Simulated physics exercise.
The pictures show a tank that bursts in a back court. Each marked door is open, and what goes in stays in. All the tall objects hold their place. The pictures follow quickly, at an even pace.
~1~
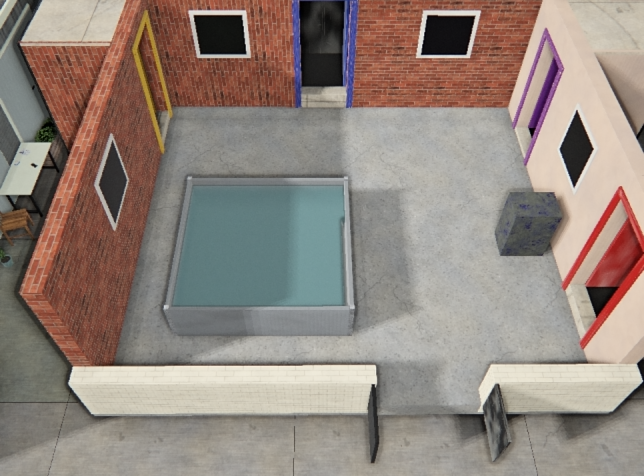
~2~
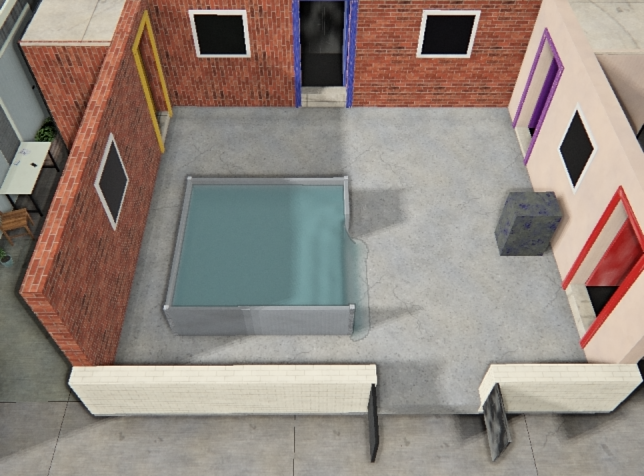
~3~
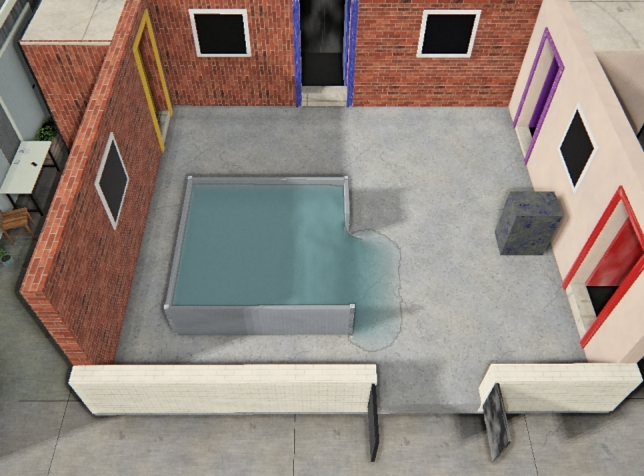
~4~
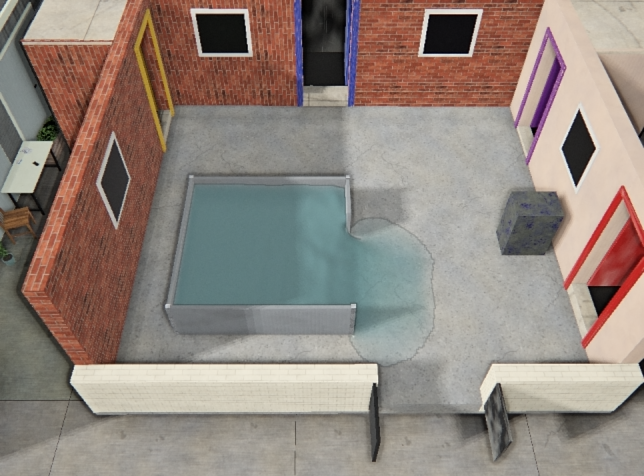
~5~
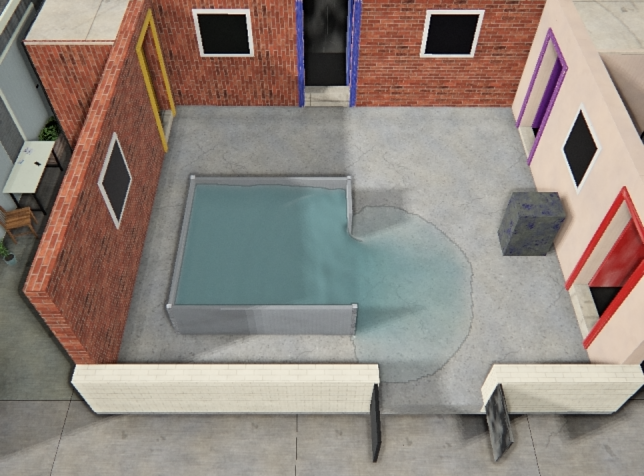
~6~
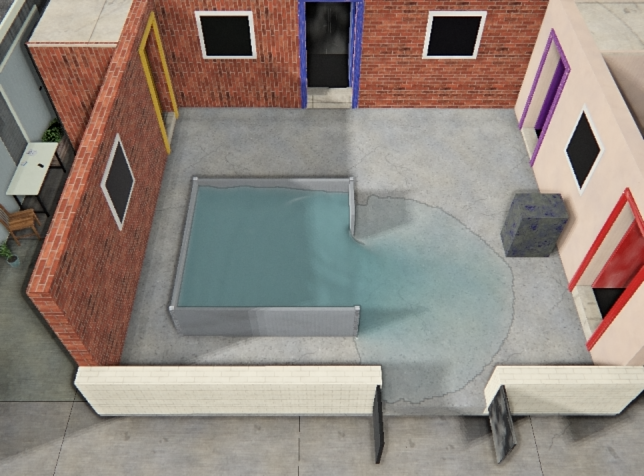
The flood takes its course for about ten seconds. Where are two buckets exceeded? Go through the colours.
The blue door stays under that; the yellow door stays under that; the purple door takes more than that; the red door takes more than that.
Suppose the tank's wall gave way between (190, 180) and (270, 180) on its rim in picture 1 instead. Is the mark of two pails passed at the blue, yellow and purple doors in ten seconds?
In short: The blue one holds, the yellow one passes that mark, the purple one floods.
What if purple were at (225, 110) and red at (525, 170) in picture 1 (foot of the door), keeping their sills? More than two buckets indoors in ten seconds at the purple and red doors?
Purple holds; red holds.
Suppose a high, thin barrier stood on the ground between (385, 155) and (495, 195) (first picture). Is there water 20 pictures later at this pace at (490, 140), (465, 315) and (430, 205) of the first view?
In that order: Awash, wet, under water.
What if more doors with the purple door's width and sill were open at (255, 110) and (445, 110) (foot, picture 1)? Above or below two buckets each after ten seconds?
As listed: Is under, goes over.
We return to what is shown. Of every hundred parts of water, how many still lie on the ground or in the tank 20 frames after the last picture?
Near 90 in a hundred.
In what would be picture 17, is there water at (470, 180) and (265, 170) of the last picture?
In turn: Under water, free of water.
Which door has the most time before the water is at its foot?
It is the yellow-painted one.
A moment on, water covers 35 % of the floor; the blue door not reached, the yellow door not reached, the purple door not reached, the red door under two buckets in.
Next, water covers 35 % of the floor; the blue door not reached, the yellow door not reached, the purple door wet at the sill, nothing in, the red door over two buckets in.
Then, water covers 40 % of the floor; the blue door not reached, the yellow door not reached, the purple door under two buckets in, the red door far over two buckets in.
Later, water covers 70 % of the floor; the blue door wet at the sill, nothing in, the yellow door not reached, the purple door over two buckets in, the red door far over two buckets in.
In the end, water covers 90 % of the floor; the blue door wet at the sill, nothing in, the yellow door wet at the sill, nothing in, the purple door far over two buckets in, the red door far over two buckets in.
